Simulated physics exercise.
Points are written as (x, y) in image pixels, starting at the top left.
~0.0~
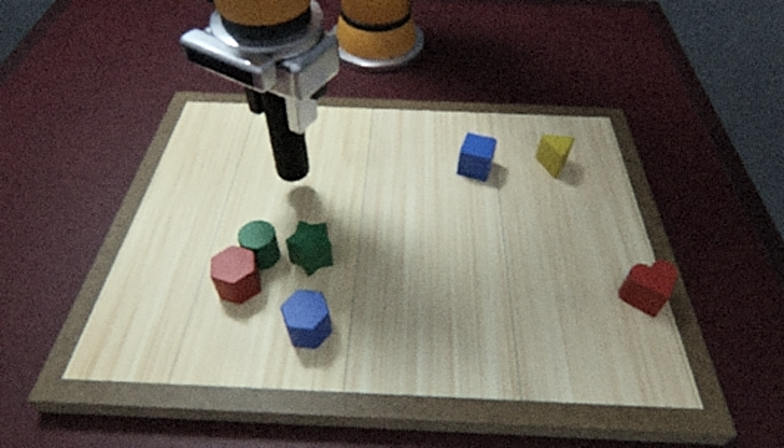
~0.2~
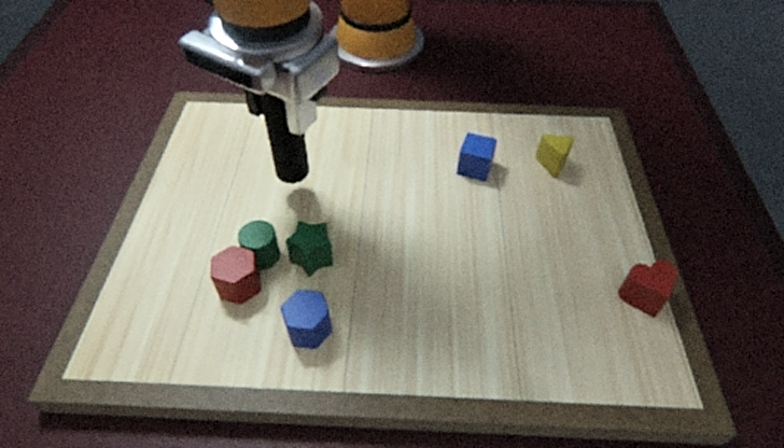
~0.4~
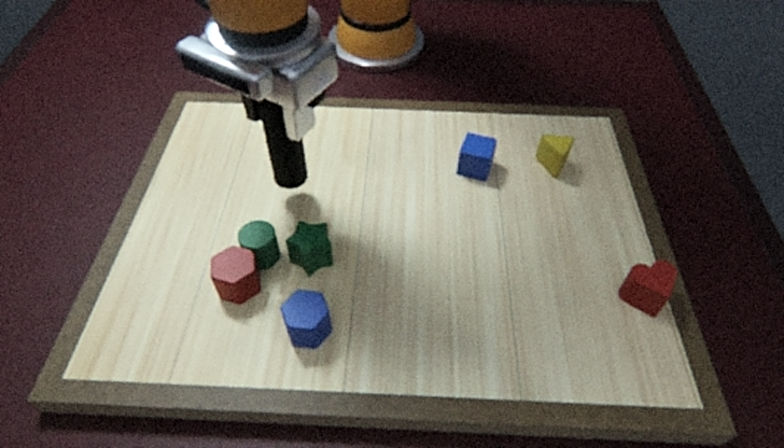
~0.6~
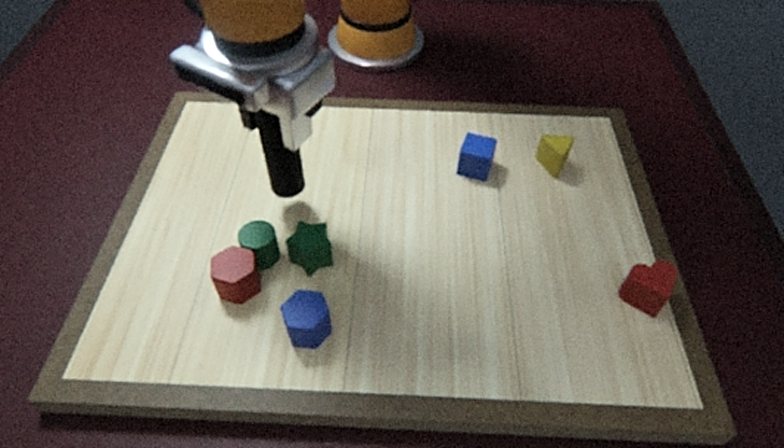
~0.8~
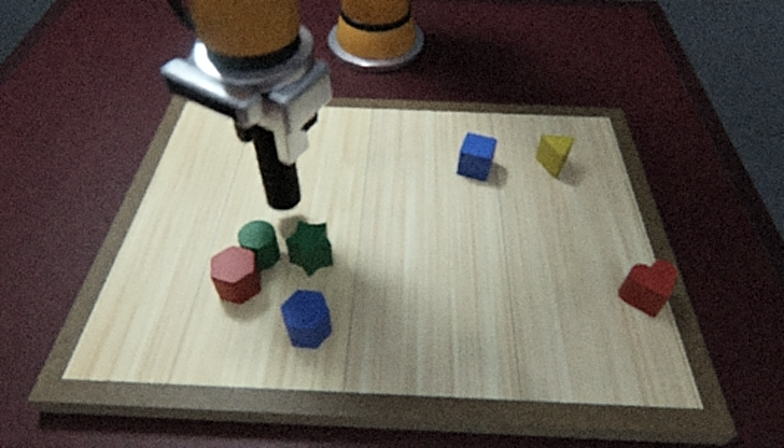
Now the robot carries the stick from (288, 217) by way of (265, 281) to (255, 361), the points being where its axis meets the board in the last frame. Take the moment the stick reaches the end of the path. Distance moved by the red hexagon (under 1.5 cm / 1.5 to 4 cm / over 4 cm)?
Offset: Above 4 cm.
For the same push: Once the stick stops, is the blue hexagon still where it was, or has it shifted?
Here the blue hexagon stays on its spot.
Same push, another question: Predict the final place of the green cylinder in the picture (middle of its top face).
The green cylinder ends near (203, 336).
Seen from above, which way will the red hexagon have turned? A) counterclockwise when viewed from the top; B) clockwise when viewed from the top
That would be B.
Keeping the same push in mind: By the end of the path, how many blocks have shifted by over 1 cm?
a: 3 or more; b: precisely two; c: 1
Answer: B.
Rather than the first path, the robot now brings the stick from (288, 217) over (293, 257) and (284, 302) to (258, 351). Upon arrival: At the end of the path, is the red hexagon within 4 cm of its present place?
I'd say yes.
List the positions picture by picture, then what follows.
The first frame shows stick tip at (294, 172); block tops, red hexagon at (232, 263); green cylinder at (256, 233); blue hexagon at (305, 309); green star at (309, 236).
The second frame shows stick at (293, 173); blocks unchanged.
The third frame shows stick at (291, 178); blocks unchanged.
The fourth frame shows stick at (289, 187); blocks unchanged.
The fifth frame shows stick at (285, 200); red hexagon at (232, 263); green cylinder at (256, 233); blue hexagon at (305, 309); green star at (309, 236).
What follows on the original path. One third of the way, stick at (268, 242); red hexagon at (208, 290); green cylinder at (240, 262).
Two thirds of the way, stick at (254, 292); red hexagon at (168, 322), turned 40° clockwise; green cylinder at (215, 307).
At the end, stick at (249, 346); red hexagon at (158, 326), turned 55° clockwise; green cylinder at (203, 336); blue hexagon in place; green star in place.
